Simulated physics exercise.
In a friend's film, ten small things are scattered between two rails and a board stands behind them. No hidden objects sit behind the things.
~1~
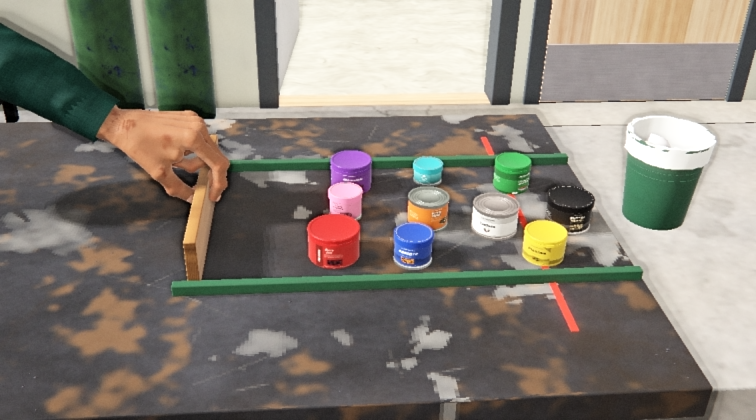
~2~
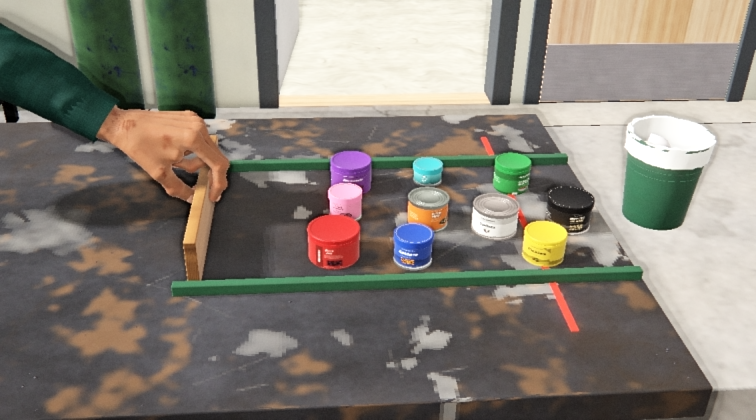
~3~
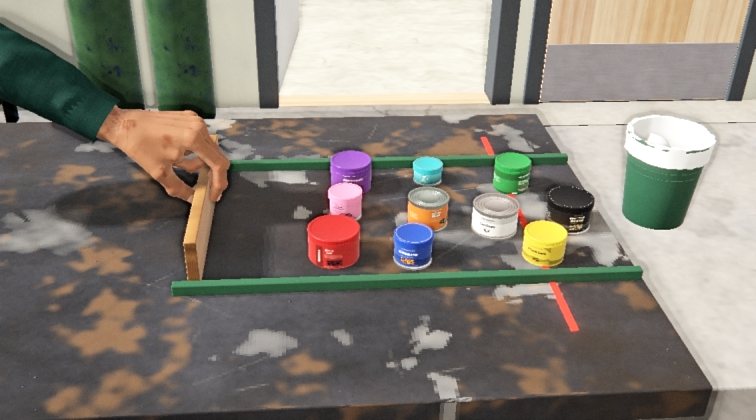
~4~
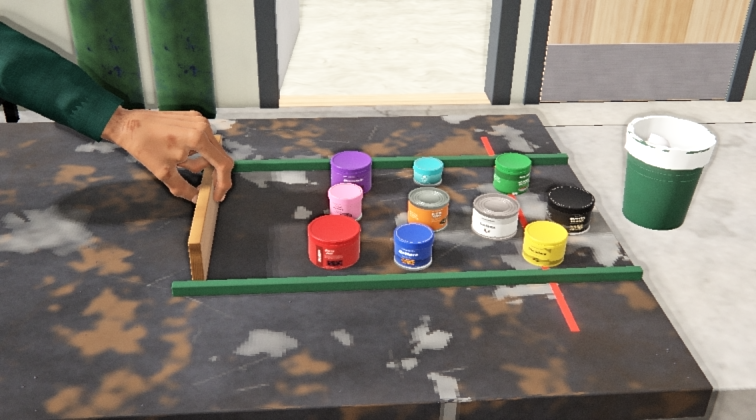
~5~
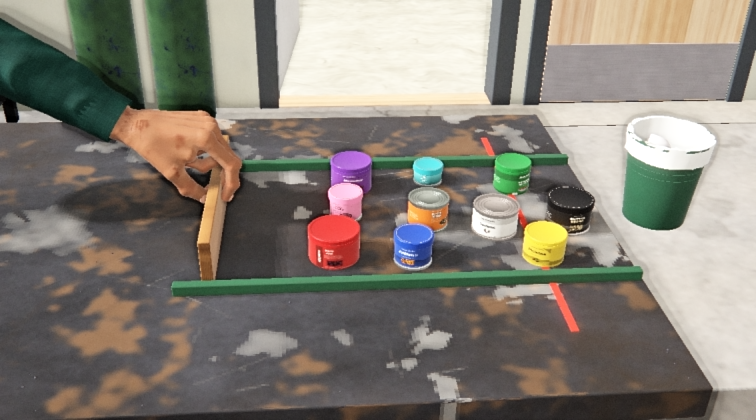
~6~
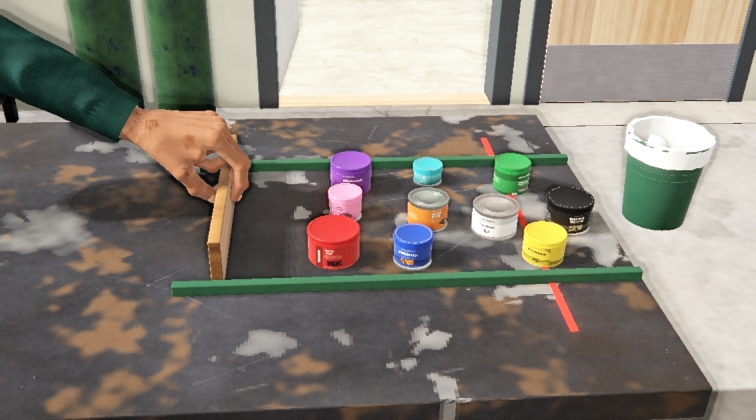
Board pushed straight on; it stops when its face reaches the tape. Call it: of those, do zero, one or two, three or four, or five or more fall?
One or two fall.
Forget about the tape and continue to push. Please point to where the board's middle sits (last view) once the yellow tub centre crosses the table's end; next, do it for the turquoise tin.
About (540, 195), and about (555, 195) for the other.
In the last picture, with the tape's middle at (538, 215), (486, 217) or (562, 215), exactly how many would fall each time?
It would be 1, 0 and 5.
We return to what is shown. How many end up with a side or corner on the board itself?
So the total is 4.
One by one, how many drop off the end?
1.
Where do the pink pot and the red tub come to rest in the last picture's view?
Final positions: Near (530, 190); near (559, 229).
Soon after, none off yet; black tin at rest near (569, 211); green tub at rest near (512, 175); yellow tub at rest near (544, 244).
After that, none off yet; black tin moving near (579, 211); green tub moving near (516, 175); yellow tub displaced a little near (564, 239).
In the end, the number that fall off is one or two; gone, black tin.
